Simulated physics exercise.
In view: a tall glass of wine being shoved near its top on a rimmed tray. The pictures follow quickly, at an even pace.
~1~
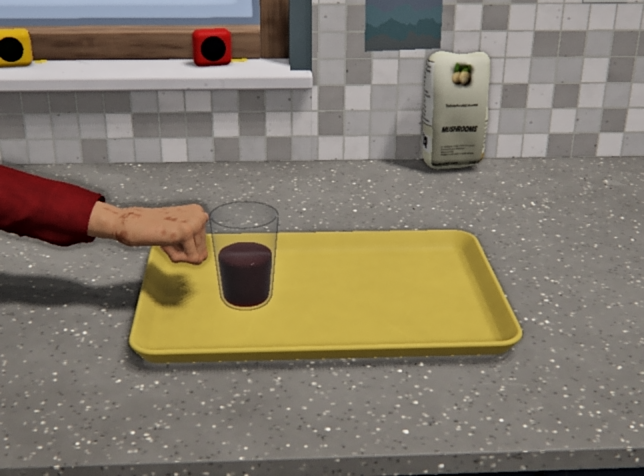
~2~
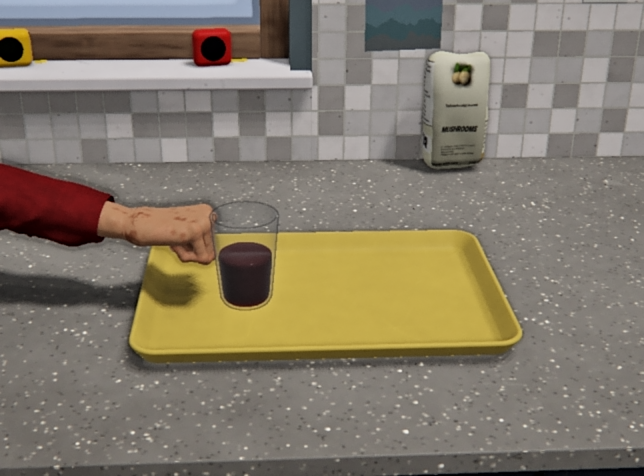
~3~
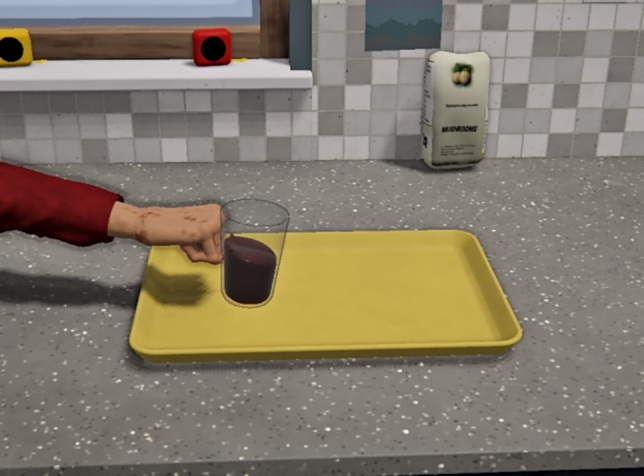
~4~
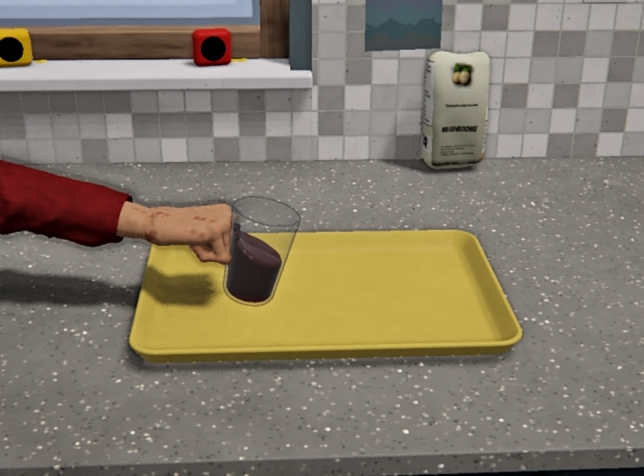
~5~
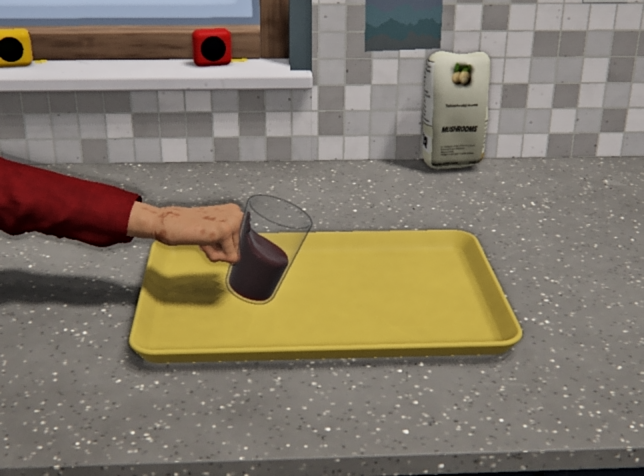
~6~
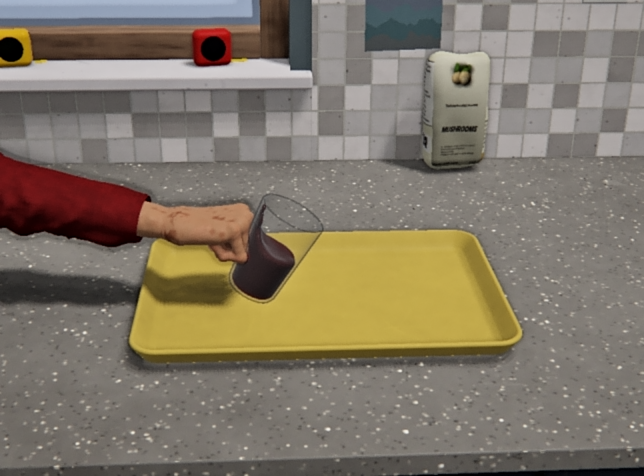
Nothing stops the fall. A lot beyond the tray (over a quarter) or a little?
As it turns out, more than a quarter leaves the tray.
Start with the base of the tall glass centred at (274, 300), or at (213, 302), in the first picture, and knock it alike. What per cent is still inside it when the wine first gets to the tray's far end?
Roughly 65 per cent, and 45 per cent.
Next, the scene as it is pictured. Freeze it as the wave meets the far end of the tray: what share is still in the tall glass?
Near 55 %.
A moment on, the tall glass lies on its side and 100 per cent is in the glass, 0 on the tray and 0 above or beyond its rim.
Next, the tall glass lies on its side and 51 per cent is in the glass, 47 on the tray and 2 above or beyond its rim.
Then the tall glass lies on its side and 25 per cent is in the glass, 52 on the tray and 23 above or beyond its rim.
Later the tall glass lies on its side and 14 per cent is in the glass, 51 on the tray and 35 above or beyond its rim.
Finally, 65 per cent is held by tray and glass, 35 is off the tray.
